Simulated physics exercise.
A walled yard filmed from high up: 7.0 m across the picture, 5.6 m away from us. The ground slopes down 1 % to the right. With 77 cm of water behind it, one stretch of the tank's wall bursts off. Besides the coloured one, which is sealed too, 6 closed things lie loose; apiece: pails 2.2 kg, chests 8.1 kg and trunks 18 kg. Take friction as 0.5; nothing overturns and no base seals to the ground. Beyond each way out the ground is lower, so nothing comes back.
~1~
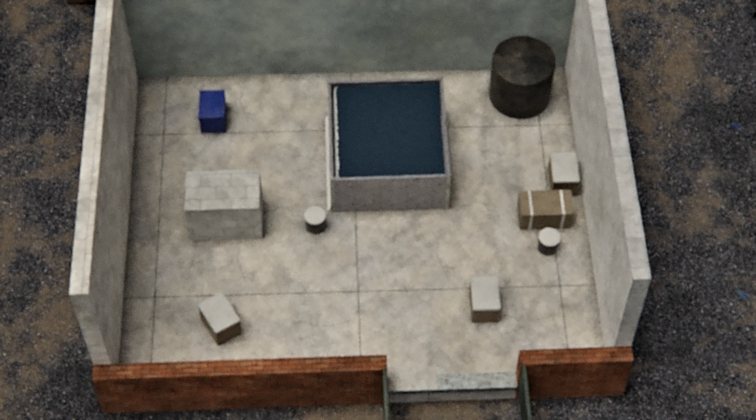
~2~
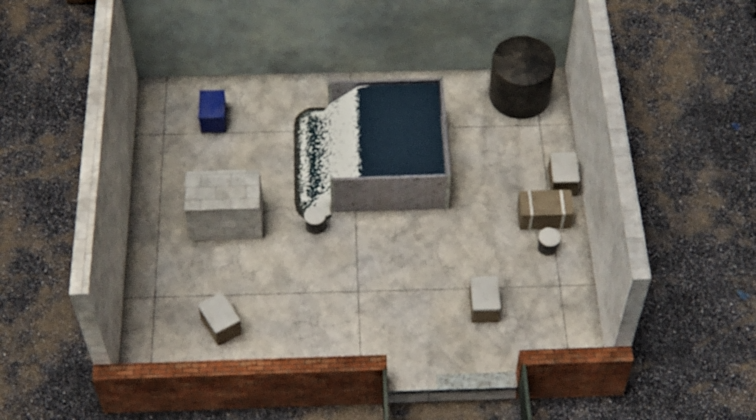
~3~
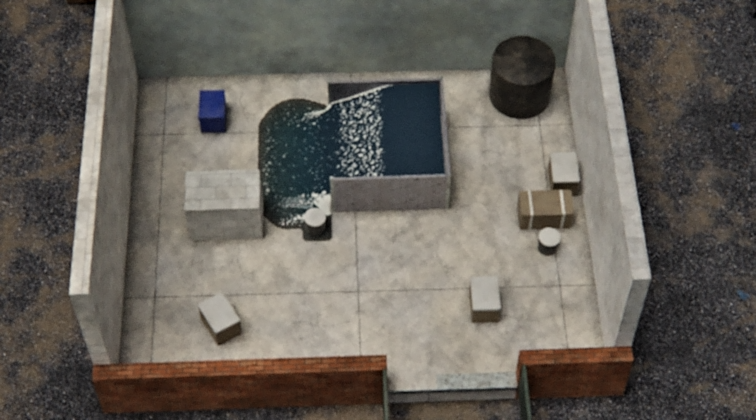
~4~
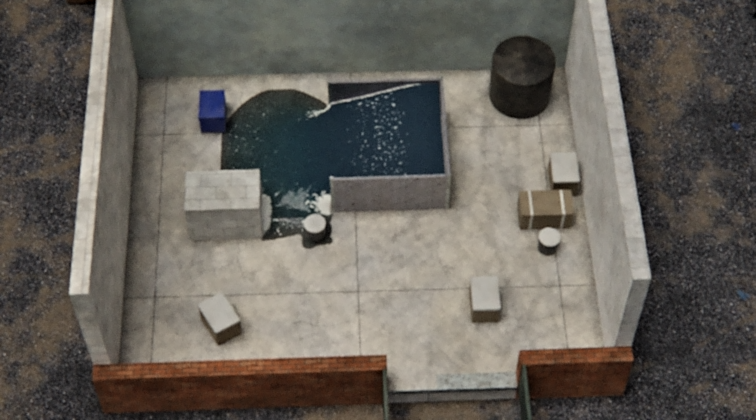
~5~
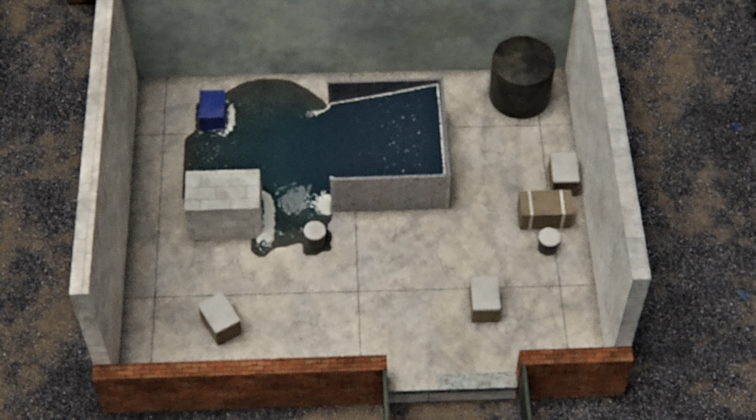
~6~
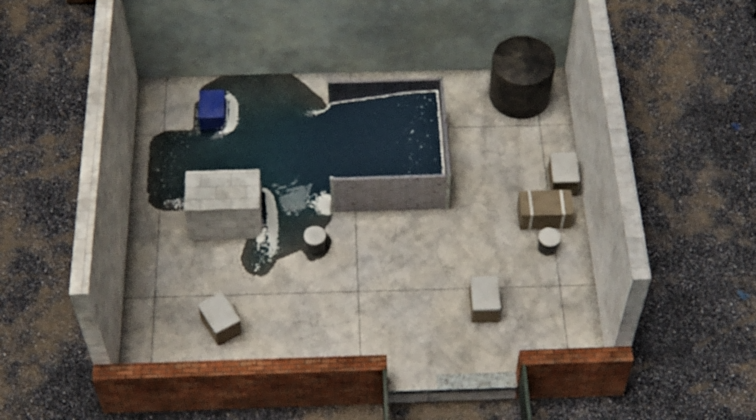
Dark water burst out of the left side of a square tank in a walled yard, spreading left across the pale floor, around a large block and a small blue box, while most objects stayed put.
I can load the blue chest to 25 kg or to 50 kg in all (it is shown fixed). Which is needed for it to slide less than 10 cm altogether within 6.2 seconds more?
Verdict: Neither load is enough.
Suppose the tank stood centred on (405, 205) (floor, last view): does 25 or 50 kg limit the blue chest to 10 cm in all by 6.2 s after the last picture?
Then neither weight holds it.
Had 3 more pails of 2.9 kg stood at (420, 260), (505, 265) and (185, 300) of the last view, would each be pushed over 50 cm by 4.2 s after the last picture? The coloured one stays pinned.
In turn: Less, short of it, past it.
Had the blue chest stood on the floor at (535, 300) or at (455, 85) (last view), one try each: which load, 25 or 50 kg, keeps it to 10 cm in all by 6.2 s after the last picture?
In turn: Either load holds; neither is enough.
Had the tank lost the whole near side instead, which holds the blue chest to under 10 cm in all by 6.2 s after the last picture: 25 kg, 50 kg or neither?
Then the smaller load will do.
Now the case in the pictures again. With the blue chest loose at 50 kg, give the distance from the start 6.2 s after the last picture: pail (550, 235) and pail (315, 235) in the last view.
In that order: 50 cm, 300 cm.
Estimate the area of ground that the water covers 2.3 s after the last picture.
About 23 m2.
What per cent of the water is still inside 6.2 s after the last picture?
About 98 per cent.
Then, 0.6 s after the last picture the blue chest would be 99 cm from its start with 25 kg and 48 cm from its start with 50 kg; 10 cm of water round it then.
Then, 2.3 s after the last picture the blue chest would be 65 cm from its start with 25 kg and 31 cm from its start with 50 kg; 24 cm of water round it then.
Then, 4.2 s after the last picture the blue chest would be 153 cm from its start with 25 kg and 10 cm from its start with 50 kg; 10 cm of water round it then.
Then, 6.2 s after the last picture the blue chest would be 283 cm from its start with 25 kg and 10 cm from its start with 50 kg; 6 cm of water round it then.
